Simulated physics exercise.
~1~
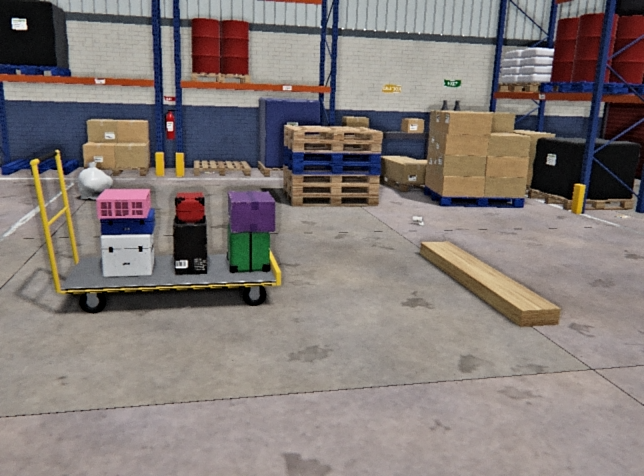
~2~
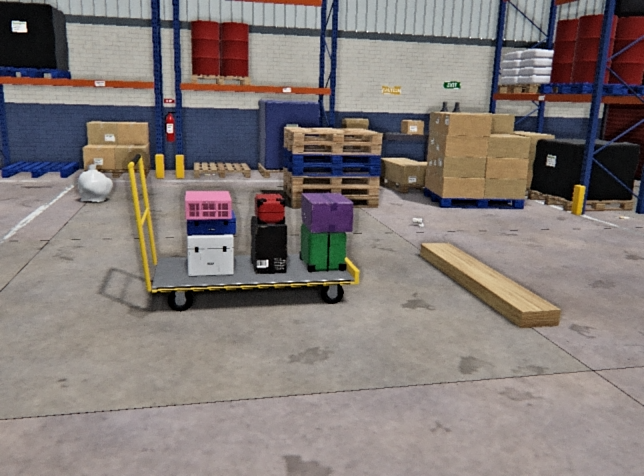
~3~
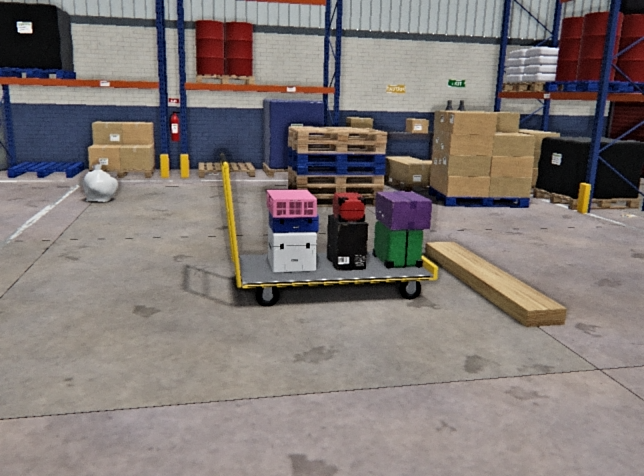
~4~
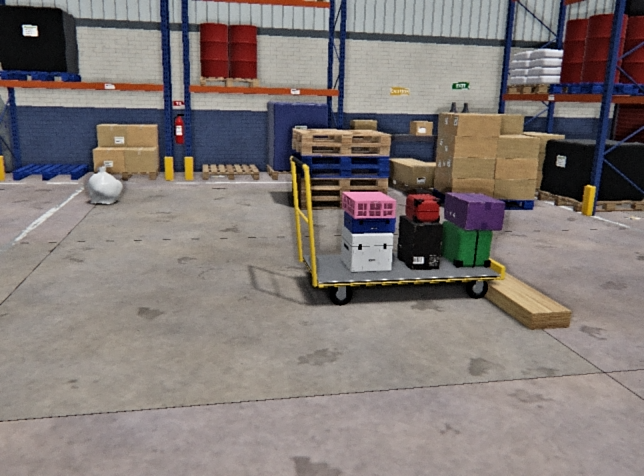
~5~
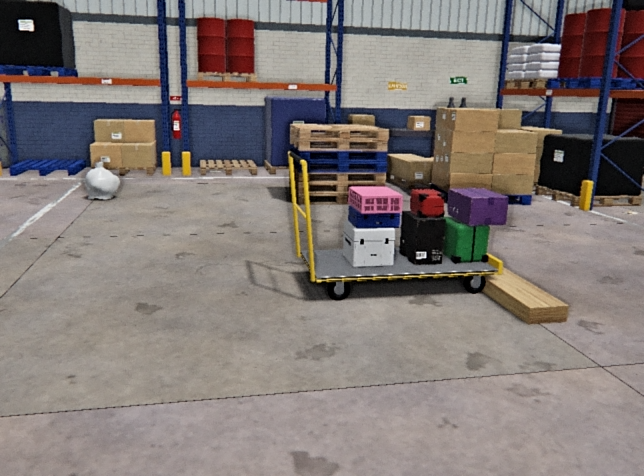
In a warehouse, a loaded flat cart rolls right and stops against a wooden beam, its load still aboard.
